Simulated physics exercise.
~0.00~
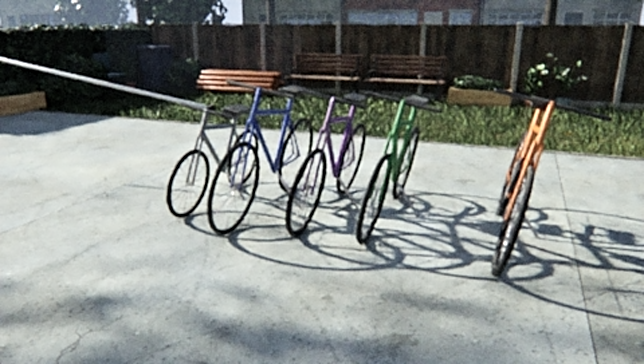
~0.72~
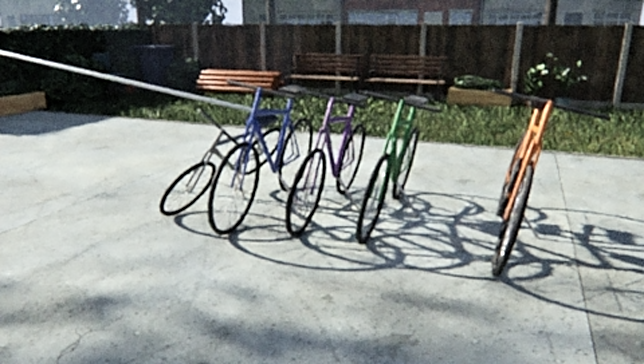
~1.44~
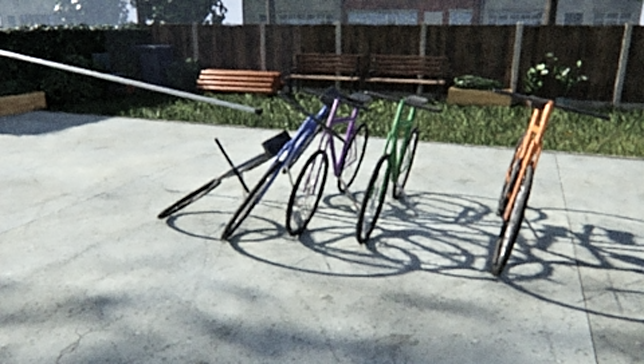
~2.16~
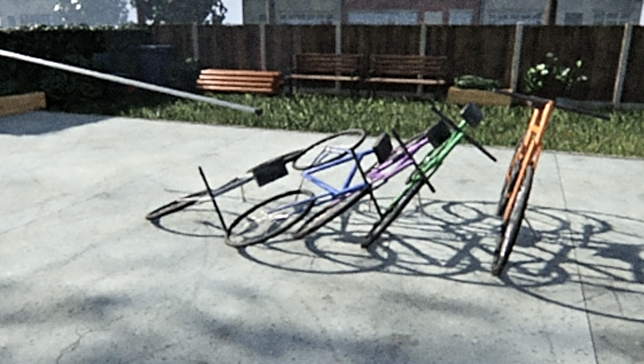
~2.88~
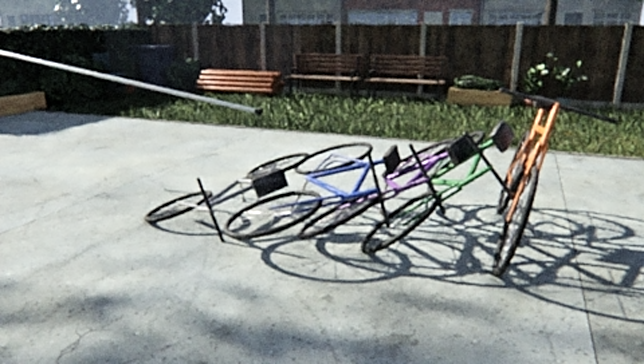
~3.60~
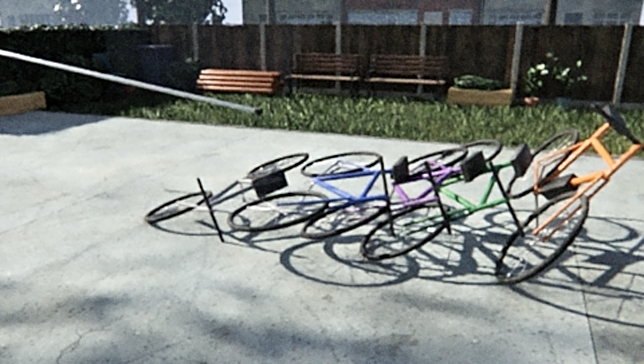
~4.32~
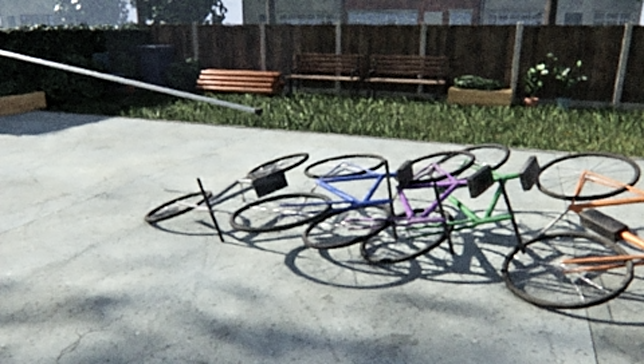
A long pale pole reaches in from the left and pushes against the nearest of five bicycles parked in a row on sunlit concrete, with benches and a fence behind. The grey bicycle at the left end tips to the right and goes down, and the pole stops. The blue bicycle leans over next, followed by the purple one and then the green one, each toppling toward its neighbour. The orange bicycle, standing farther off at the right, stays upright at first, then tilts and drops too. All five end up toppled, overlapping along the ground.
